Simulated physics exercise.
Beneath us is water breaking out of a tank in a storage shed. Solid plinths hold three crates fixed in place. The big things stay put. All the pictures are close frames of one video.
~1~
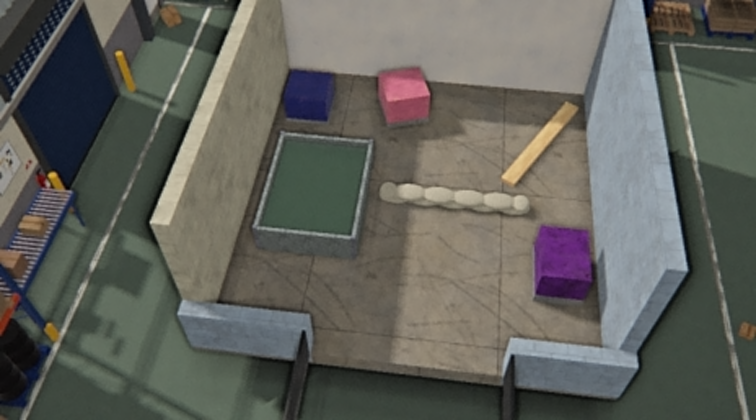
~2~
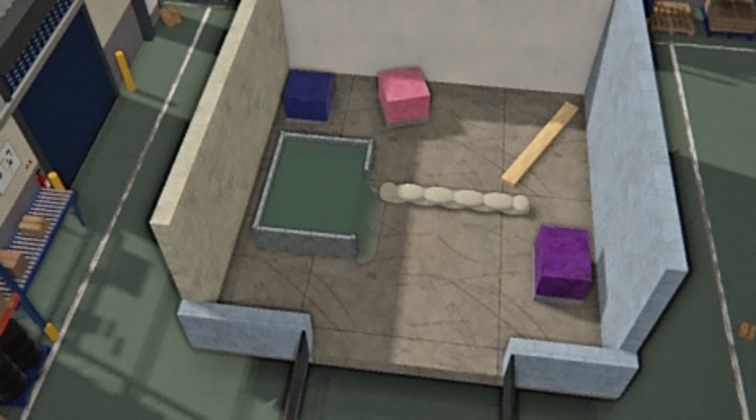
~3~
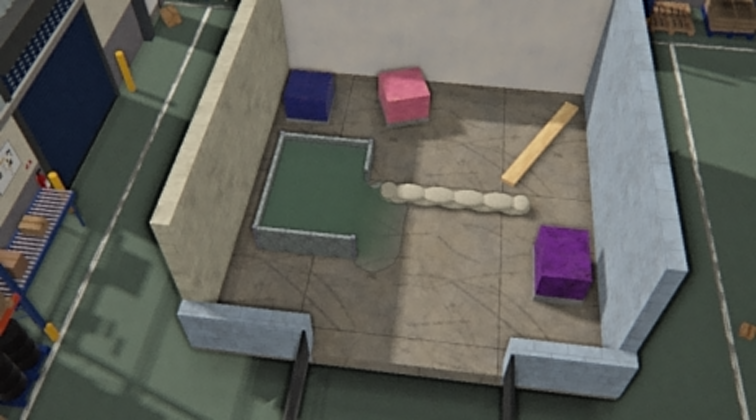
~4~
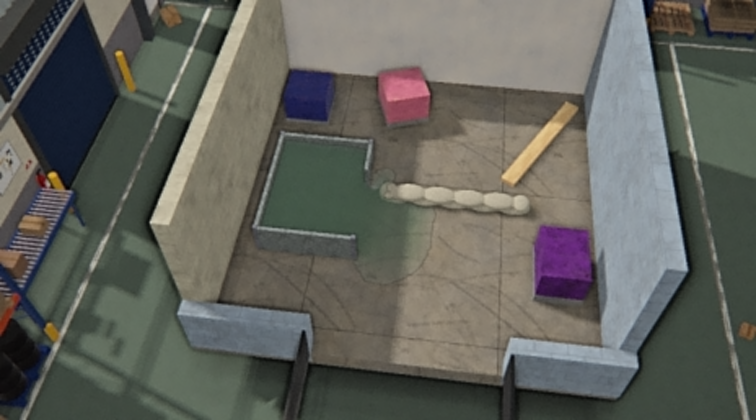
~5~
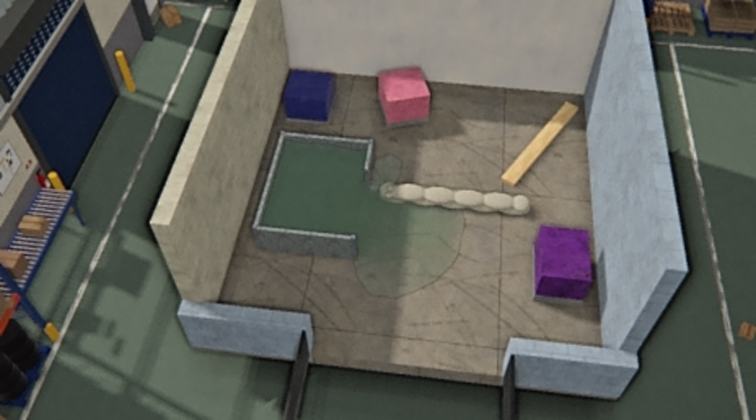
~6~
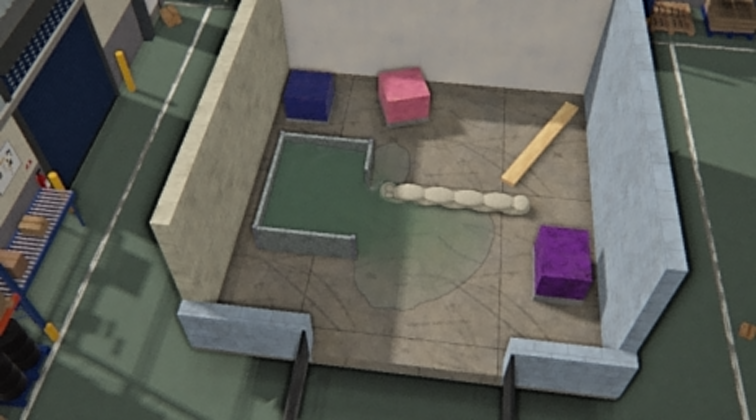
Storage shed with water breaking out through the right side of an open tank and spreading across the floor below sandbags.
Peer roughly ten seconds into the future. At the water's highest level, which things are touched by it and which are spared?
At the end, the blue crate remains moisture-free; the purple crate picks up moisture; the pink crate remains moisture-free.
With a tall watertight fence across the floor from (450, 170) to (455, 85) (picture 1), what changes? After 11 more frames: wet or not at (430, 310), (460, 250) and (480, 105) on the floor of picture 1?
Outcome by spot, in order - watered, watered, unwatered.
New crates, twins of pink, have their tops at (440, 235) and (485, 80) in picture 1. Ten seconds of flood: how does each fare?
Becomes wet, is left dry.
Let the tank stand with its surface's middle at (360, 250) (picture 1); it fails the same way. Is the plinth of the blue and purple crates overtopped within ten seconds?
Blue: Untouched; purple: Reached.
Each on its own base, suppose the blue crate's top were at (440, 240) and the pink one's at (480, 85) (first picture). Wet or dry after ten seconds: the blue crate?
As for the blue crate, it gets flooded.
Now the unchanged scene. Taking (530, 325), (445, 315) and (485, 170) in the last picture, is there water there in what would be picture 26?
Going through them in order, I'd call them drenched, drenched and clear.
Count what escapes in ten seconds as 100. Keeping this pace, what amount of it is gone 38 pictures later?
It comes to around 60 per cent.
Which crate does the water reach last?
Clearly the blue one.
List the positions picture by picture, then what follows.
In the first picture, the open tank at (316, 186) is whole and still.
In the second picture, the front is at (366, 260), out from the gap at (359, 216).
In the third picture, water pours out at (359, 217) and has run to (376, 267).
In the fourth picture, the front is at (414, 265), out from the gap at (359, 217).
In the fifth picture, water pours out at (359, 218) and has run to (459, 219).
In the sixth picture, the front is at (488, 224), out from the gap at (359, 217).
A moment on, water covers 25 % of the floor; the blue crate not reached, the purple crate water round its plinth, the pink crate water round its plinth.
Next, water covers 35 % of the floor; the blue crate not reached, the purple crate water round its plinth, the pink crate water round its plinth.
Then, water covers 40 % of the floor; the blue crate water round its plinth, the purple crate water round its plinth, the pink crate water round its plinth.
Later, water covers 55 % of the floor; the blue crate water round its plinth, the purple crate water round its plinth, the pink crate water round its plinth.
In the end, water covers 80 % of the floor; the blue crate stayed above the water, the purple crate was topped, the pink crate stayed above the water.
